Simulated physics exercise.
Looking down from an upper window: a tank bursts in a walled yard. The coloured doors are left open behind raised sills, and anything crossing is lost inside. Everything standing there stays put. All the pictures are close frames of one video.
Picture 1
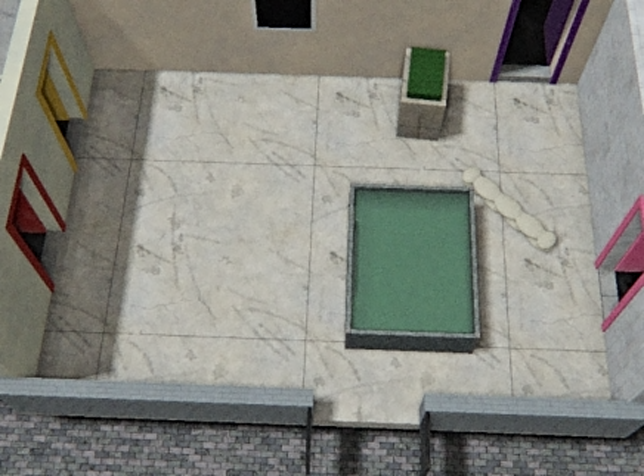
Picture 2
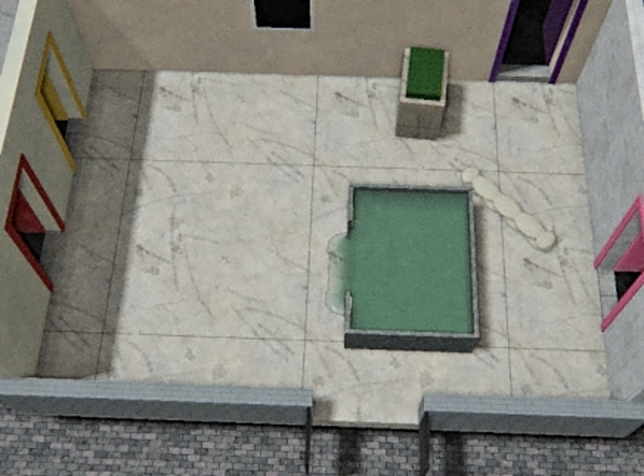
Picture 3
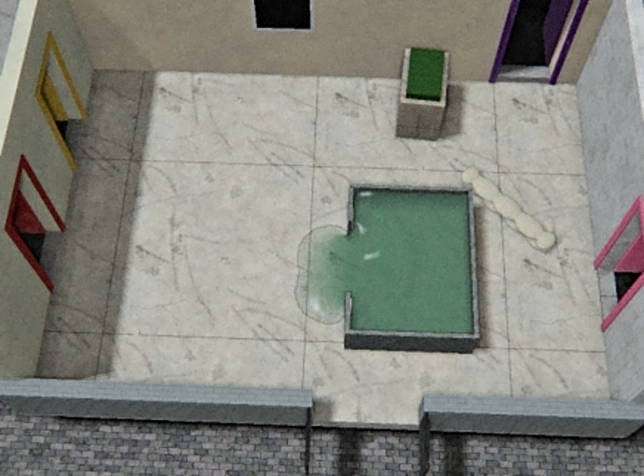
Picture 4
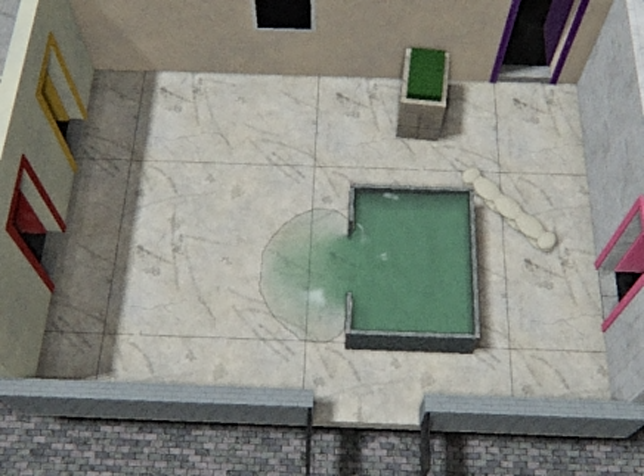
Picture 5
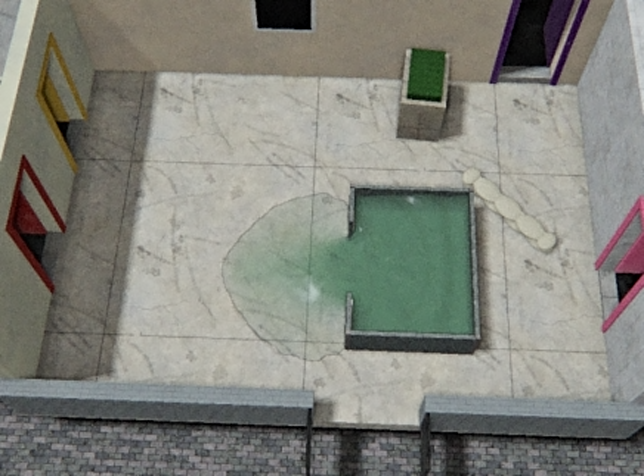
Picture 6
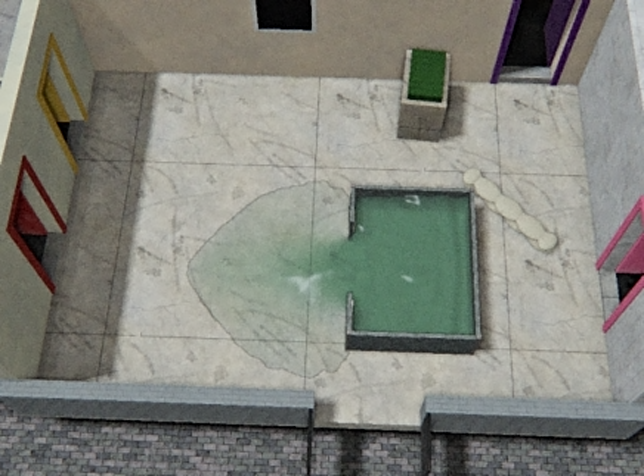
A walled yard with a pale, veined stone floor is seen from above, looking down from an upper window. A rectangular tank of green water stands right of centre, with a grass-topped planter behind it, a row of pale sacks to its right, yellow and red doorways left, purple at back and pink right. Water bursts through the tank's left side and spreads leftward in a widening, rounded sheet.
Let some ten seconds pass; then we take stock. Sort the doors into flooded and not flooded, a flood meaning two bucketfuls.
Sorted: Purple door - not flooded; yellow door - flooded; red door - flooded; pink door - not flooded.
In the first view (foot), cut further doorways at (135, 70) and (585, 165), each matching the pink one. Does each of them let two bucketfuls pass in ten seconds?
Door by door: Ends up above, then ends up below.
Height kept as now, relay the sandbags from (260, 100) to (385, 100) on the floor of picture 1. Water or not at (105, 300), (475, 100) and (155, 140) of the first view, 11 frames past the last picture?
The three points come out soaked, untouched and soaked.
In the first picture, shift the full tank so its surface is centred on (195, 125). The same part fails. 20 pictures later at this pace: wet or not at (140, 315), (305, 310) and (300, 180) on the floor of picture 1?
Going through them in that order: Waterlogged, still bare and still bare.
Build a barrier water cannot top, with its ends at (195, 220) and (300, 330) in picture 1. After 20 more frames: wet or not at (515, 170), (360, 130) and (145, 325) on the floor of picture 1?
Results in order: Bone-dry / bone-dry / bone-dry.
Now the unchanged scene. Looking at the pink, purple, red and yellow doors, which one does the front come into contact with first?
Looks like the red door gets there first.
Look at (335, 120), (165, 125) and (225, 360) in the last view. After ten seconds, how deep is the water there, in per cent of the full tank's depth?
Depths of roughly 6, 14 and 10 per cent.
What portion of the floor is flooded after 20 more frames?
I'd put it at roughly 50 per cent.
A moment on, water covers 30 % of the floor; the purple door not reached, the yellow door not reached, the red door wet at the sill, nothing in, the pink door not reached.
Next, water covers 45 % of the floor; the purple door not reached, the yellow door wet at the sill, nothing in, the red door over two buckets in, the pink door not reached.
Then, water covers 50 % of the floor; the purple door not reached, the yellow door over two buckets in, the red door far over two buckets in, the pink door not reached.
Later, water covers 50 % of the floor; the purple door not reached, the yellow door over two buckets in, the red door far over two buckets in, the pink door not reached.
In the end, water covers 70 % of the floor; the purple door wet at the sill, nothing in, the yellow door far over two buckets in, the red door far over two buckets in, the pink door not reached.
